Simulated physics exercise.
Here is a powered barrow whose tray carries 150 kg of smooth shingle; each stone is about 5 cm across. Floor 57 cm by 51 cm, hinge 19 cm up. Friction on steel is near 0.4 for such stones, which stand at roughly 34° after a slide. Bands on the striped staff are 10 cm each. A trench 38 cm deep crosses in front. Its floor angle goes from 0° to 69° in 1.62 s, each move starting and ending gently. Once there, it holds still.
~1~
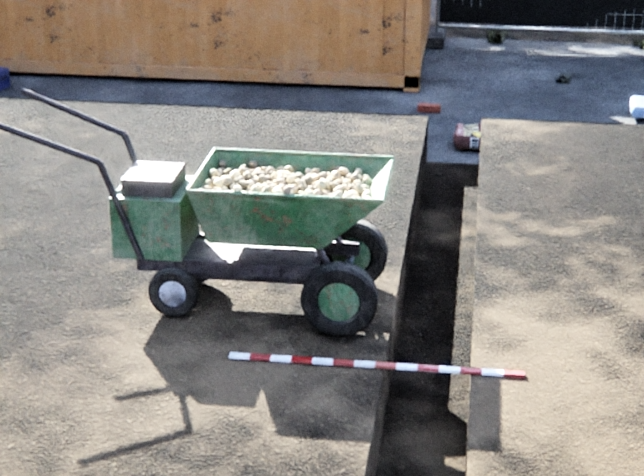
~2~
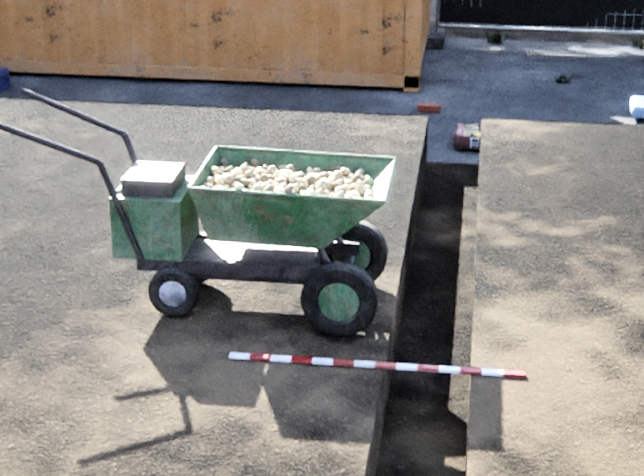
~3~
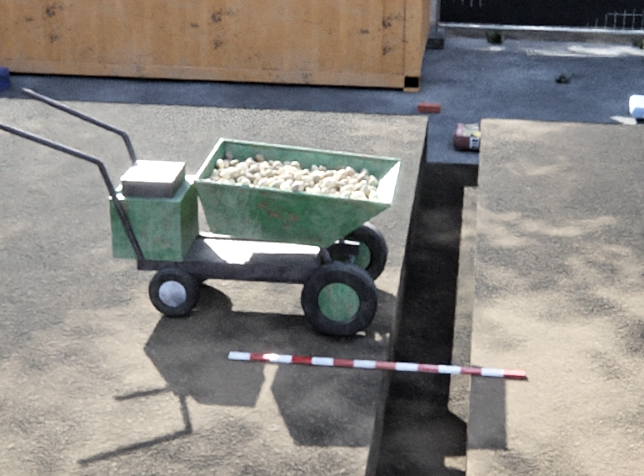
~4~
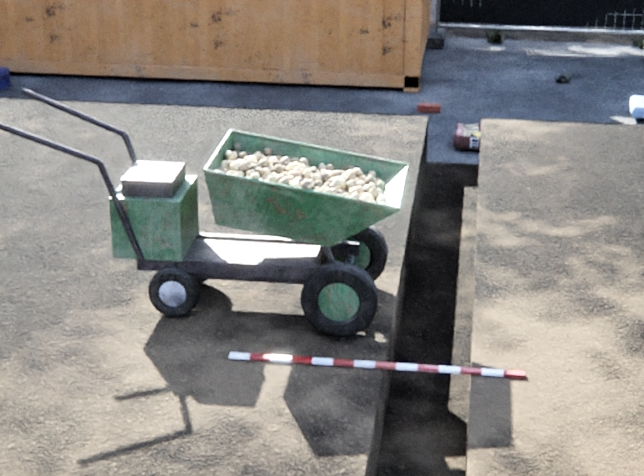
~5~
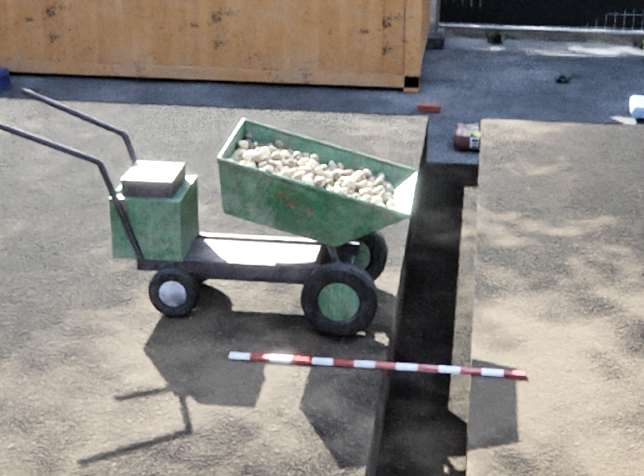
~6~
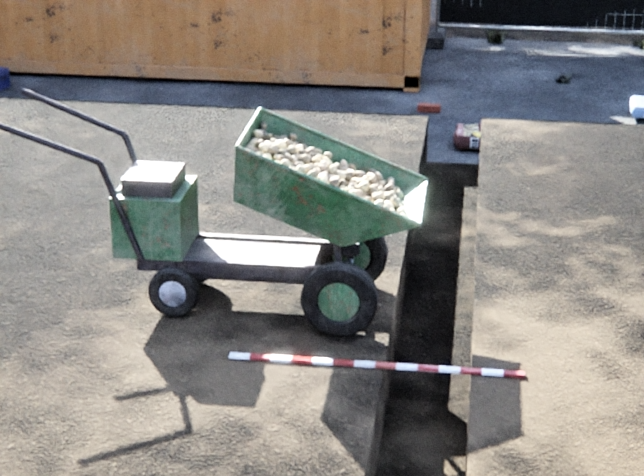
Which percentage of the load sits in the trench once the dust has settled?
Near 21 per cent.
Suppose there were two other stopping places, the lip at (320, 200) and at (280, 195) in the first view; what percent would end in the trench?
Near 95 and near 95 percent.
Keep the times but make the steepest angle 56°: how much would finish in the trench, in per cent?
Roughly 35% would end there.
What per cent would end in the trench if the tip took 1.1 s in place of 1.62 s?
Then roughly 15 percent.
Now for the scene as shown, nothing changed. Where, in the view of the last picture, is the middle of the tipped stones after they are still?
The middle should be near (524, 316).
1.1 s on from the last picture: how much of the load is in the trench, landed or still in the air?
Some 5 per cent of the load by that point.
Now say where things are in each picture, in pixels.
The first frame shows lip at (383, 201), floor tilted 0°, highest stones at (279, 177).
In the second frame, the tray is at 1°, its lip at (385, 202); the top of the load is at (267, 175).
The third frame shows lip at (391, 205), floor tilted 4°, highest stones at (260, 169).
In the fourth frame, the tray is at 9°, its lip at (400, 209); the top of the load is at (241, 158).
The fifth frame shows lip at (410, 216), floor tilted 15°, highest stones at (251, 148).
In the sixth frame, the tray is at 21°, its lip at (421, 225); the top of the load is at (266, 139).
Then, 0.6 s after the last picture the floor is at 58°, 98 % in the tray, 2 % in the trench; the foremost stones are at (476, 275).
Then, 1.1 s after the last picture the floor is at 69°, 27 % in the tray, 7 % in the trench, 66 % past the trench; the foremost stones are at (628, 325).
Then, 1.5 s after the last picture the floor is at 69°, 5 % in the tray, 14 % in the trench, 82 % past the trench; the foremost stones are past the picture's edge.
Then, 3.4 s after the last picture the floor is at 69°, 0 % in the tray, 21 % in the trench, 79 % past the trench; the foremost stones are past the picture's edge.
